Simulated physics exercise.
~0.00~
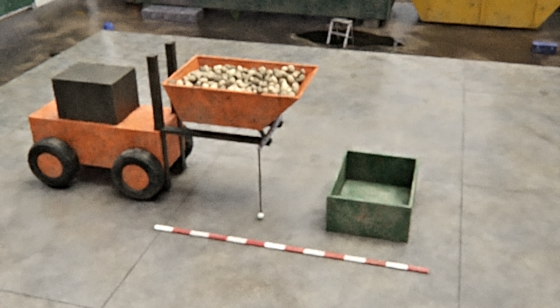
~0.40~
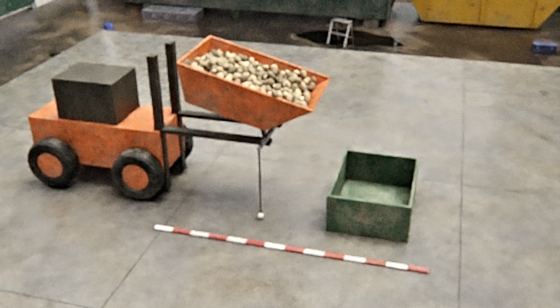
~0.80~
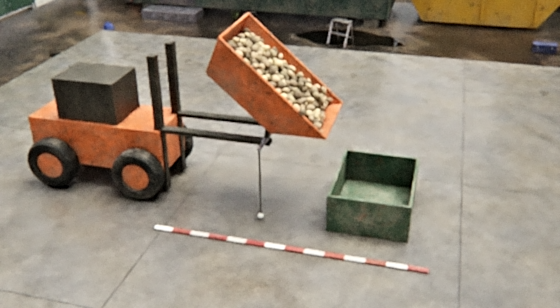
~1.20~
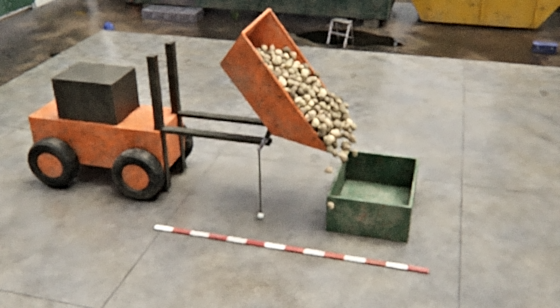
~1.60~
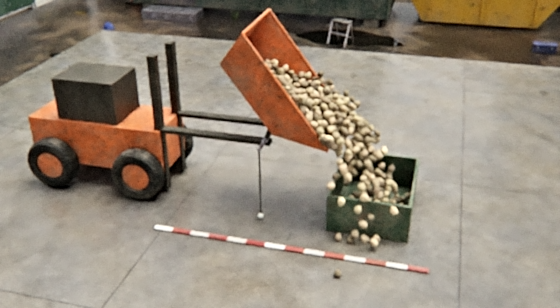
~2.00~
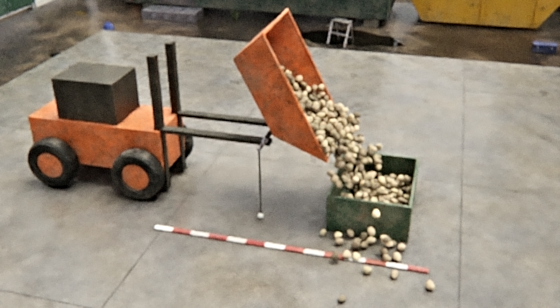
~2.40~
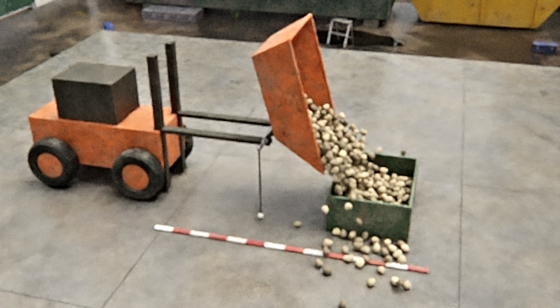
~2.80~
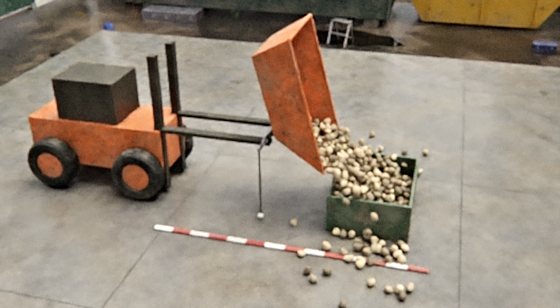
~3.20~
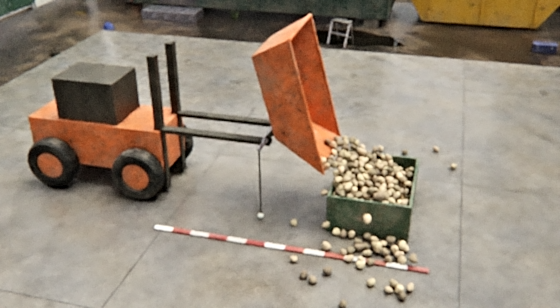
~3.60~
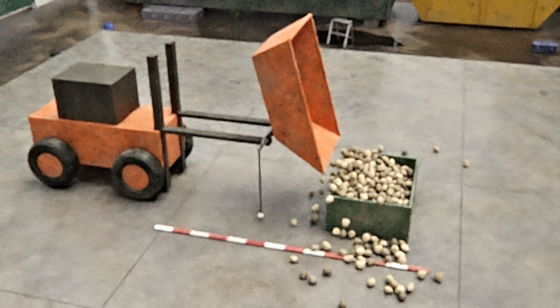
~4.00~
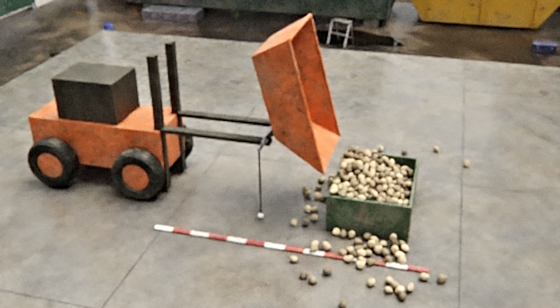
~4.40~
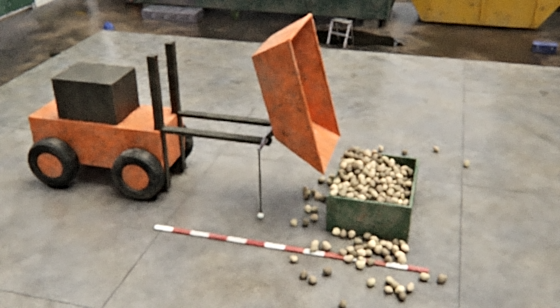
An orange skip tips its stones into a green bin, leaving some scattered around it.
